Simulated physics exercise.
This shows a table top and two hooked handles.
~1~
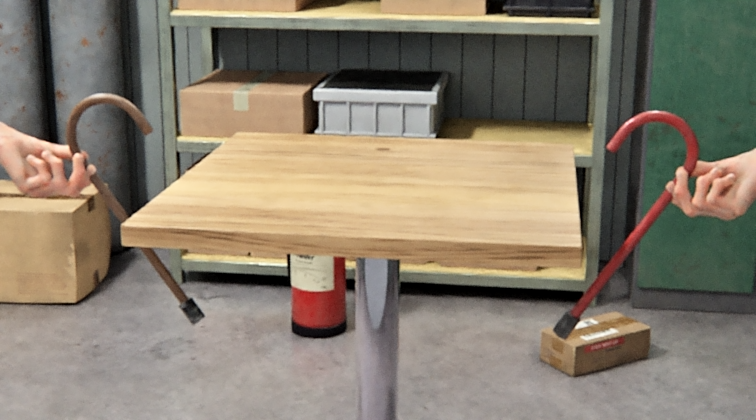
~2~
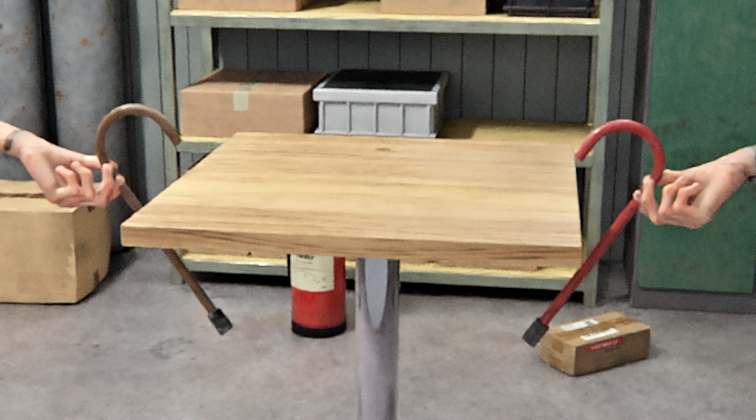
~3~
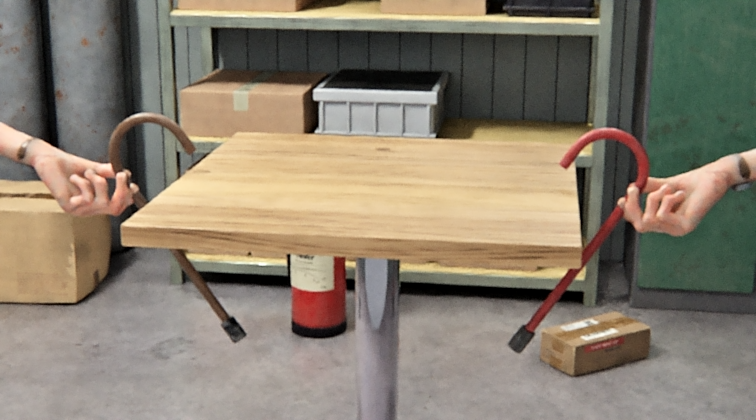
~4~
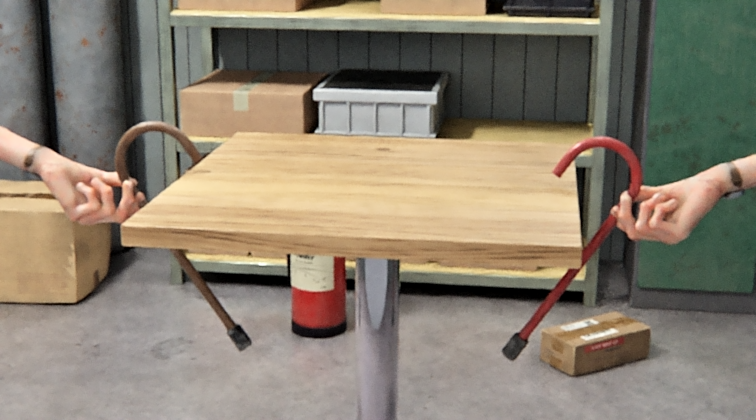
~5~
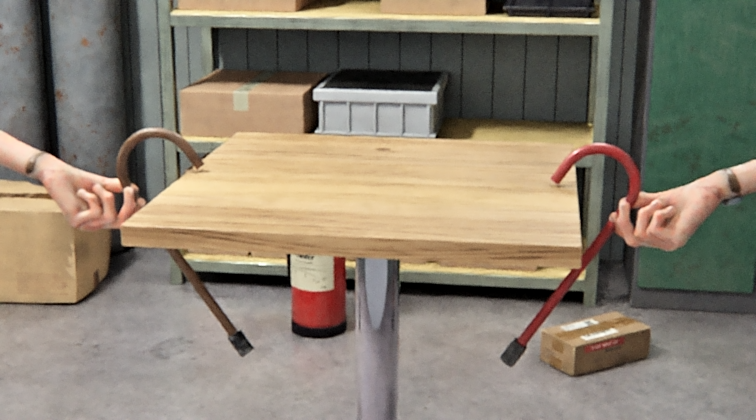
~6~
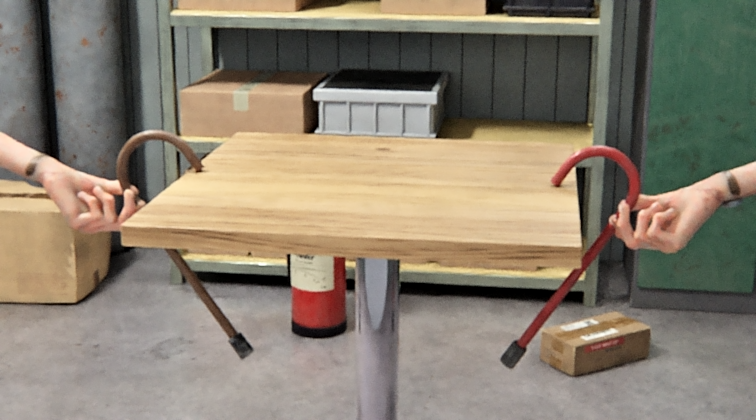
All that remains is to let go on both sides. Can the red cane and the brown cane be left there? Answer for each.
In the end the red cane stays hooked on the edge and the brown cane stays hooked on the edge.
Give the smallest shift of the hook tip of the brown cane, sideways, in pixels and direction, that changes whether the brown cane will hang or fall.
About 12 pixels left.
Then, 0.40 s on from there, red cane at rest near (552, 253); brown cane at rest near (203, 238).
In the end, the red cane hangs from the table, near (550, 253); the brown cane hangs from the table, near (205, 239).
